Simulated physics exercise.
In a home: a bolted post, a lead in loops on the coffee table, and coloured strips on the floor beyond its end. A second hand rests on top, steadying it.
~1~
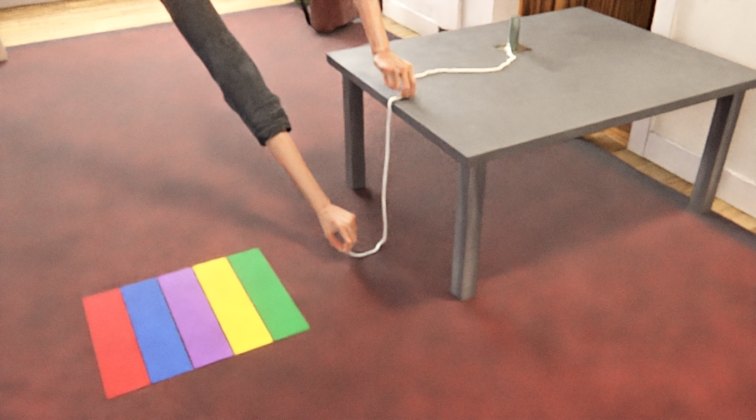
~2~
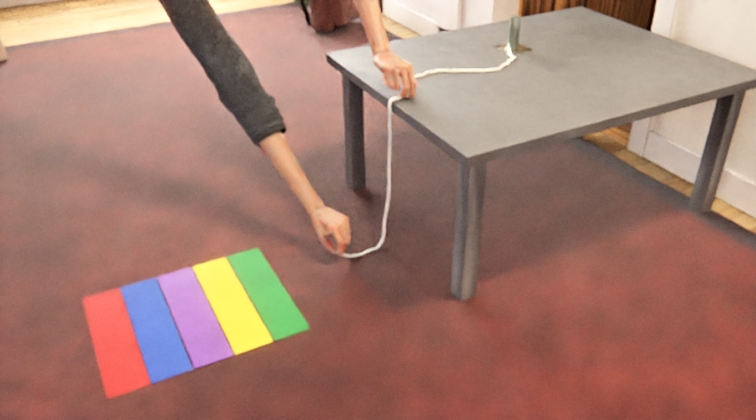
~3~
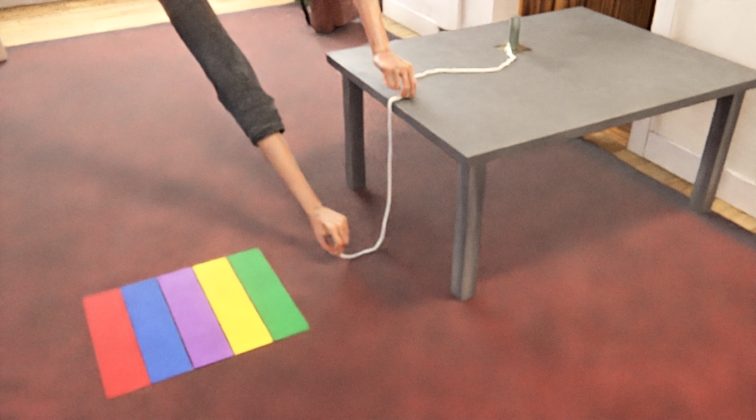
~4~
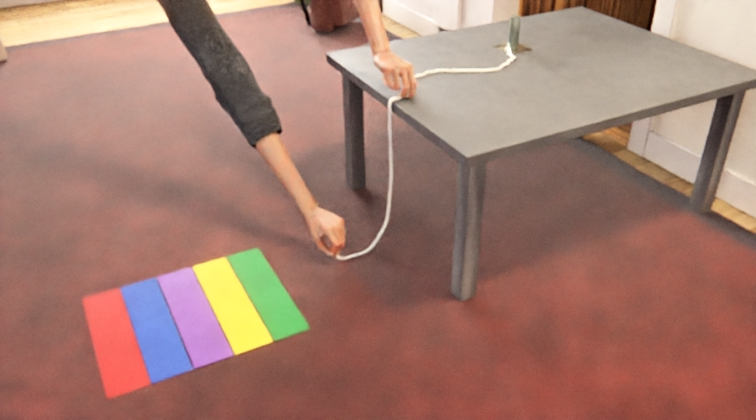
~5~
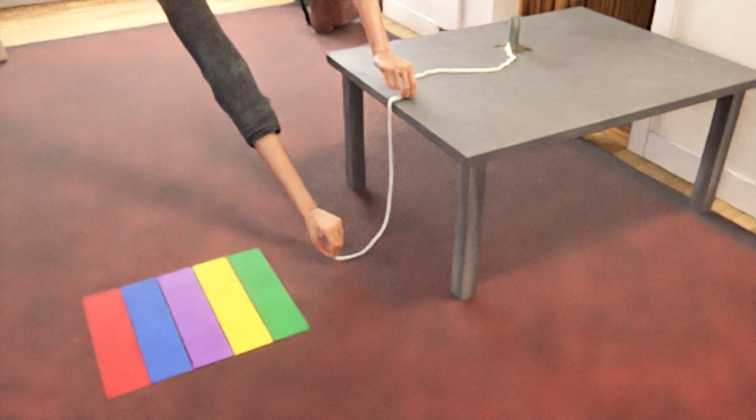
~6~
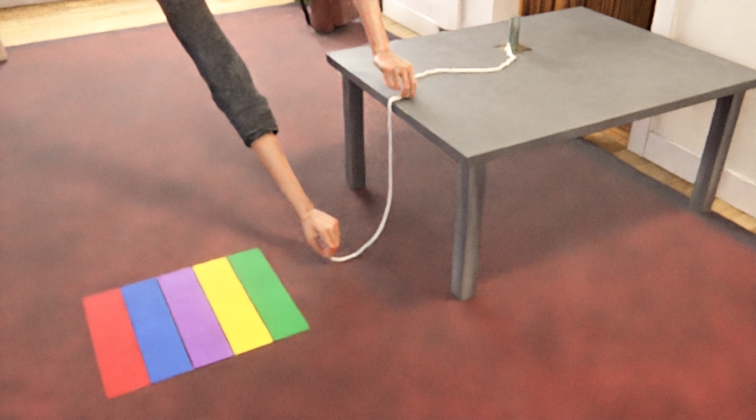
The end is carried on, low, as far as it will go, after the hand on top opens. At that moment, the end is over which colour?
Over purple.
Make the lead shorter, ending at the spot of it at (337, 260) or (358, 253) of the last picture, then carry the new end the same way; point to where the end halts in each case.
In that order: (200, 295) and (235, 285).
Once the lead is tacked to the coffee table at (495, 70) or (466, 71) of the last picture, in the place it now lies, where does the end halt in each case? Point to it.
Try by try: (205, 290), (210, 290).
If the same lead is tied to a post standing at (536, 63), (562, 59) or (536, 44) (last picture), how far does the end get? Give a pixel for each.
Pixels, try by try: About (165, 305), (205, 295), (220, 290).
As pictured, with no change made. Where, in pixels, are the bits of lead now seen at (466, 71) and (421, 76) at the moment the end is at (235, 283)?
(436, 72) and (397, 85), approximately.
Soon after, end near (235, 283); over yellow.
After that, end near (199, 294); over purple.
At the stop, end near (178, 301); over purple. The end stops over the purple strip.
